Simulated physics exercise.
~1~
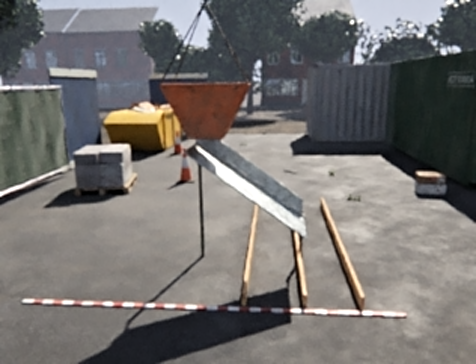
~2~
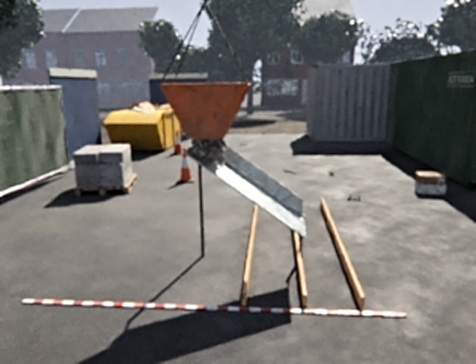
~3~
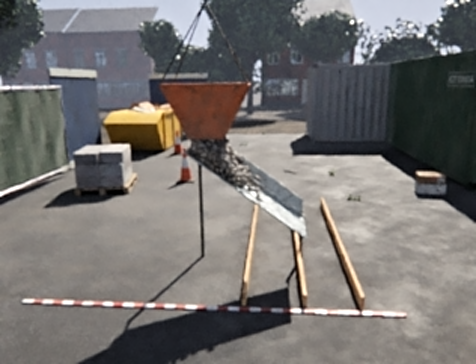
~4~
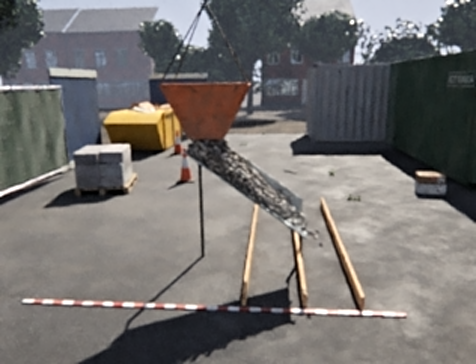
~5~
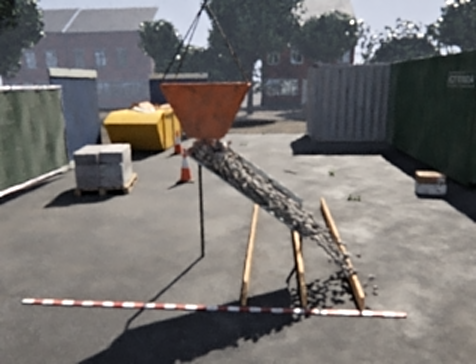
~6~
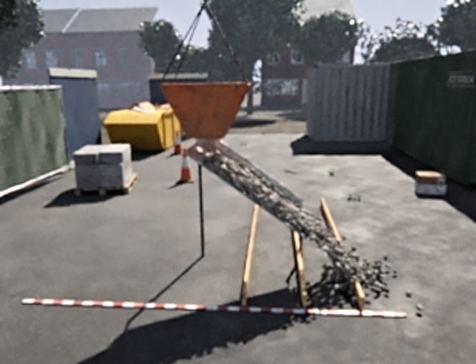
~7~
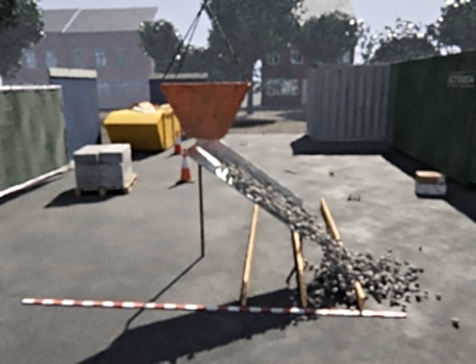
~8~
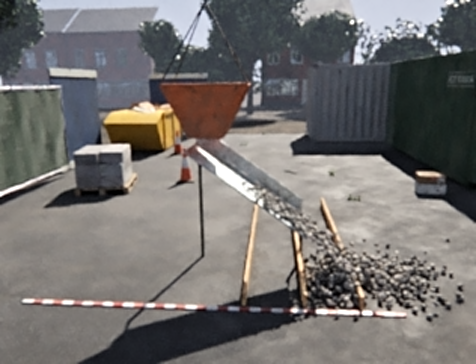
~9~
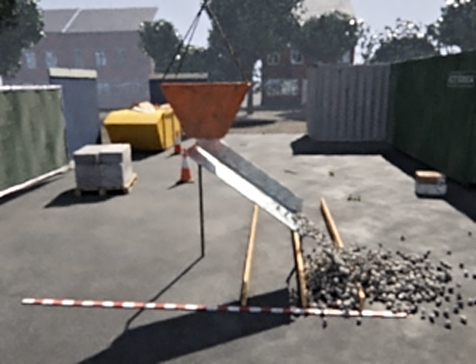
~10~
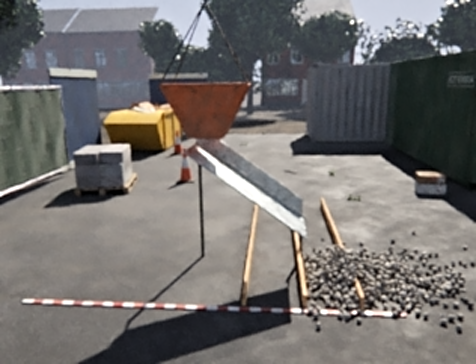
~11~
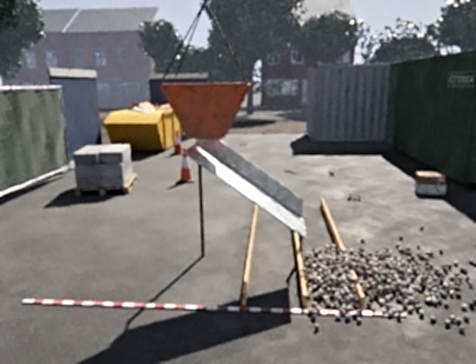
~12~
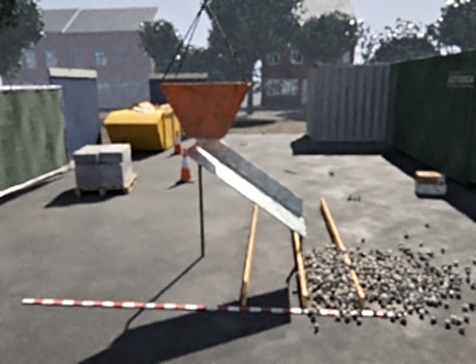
The clip shows an orange skip hanging above a fixed sloping steel chute in a paved yard. Grey stones pour out, slide down the chute to the right and spill onto the ground, ending scattered around and beyond the rightmost plank, with the chute empty.
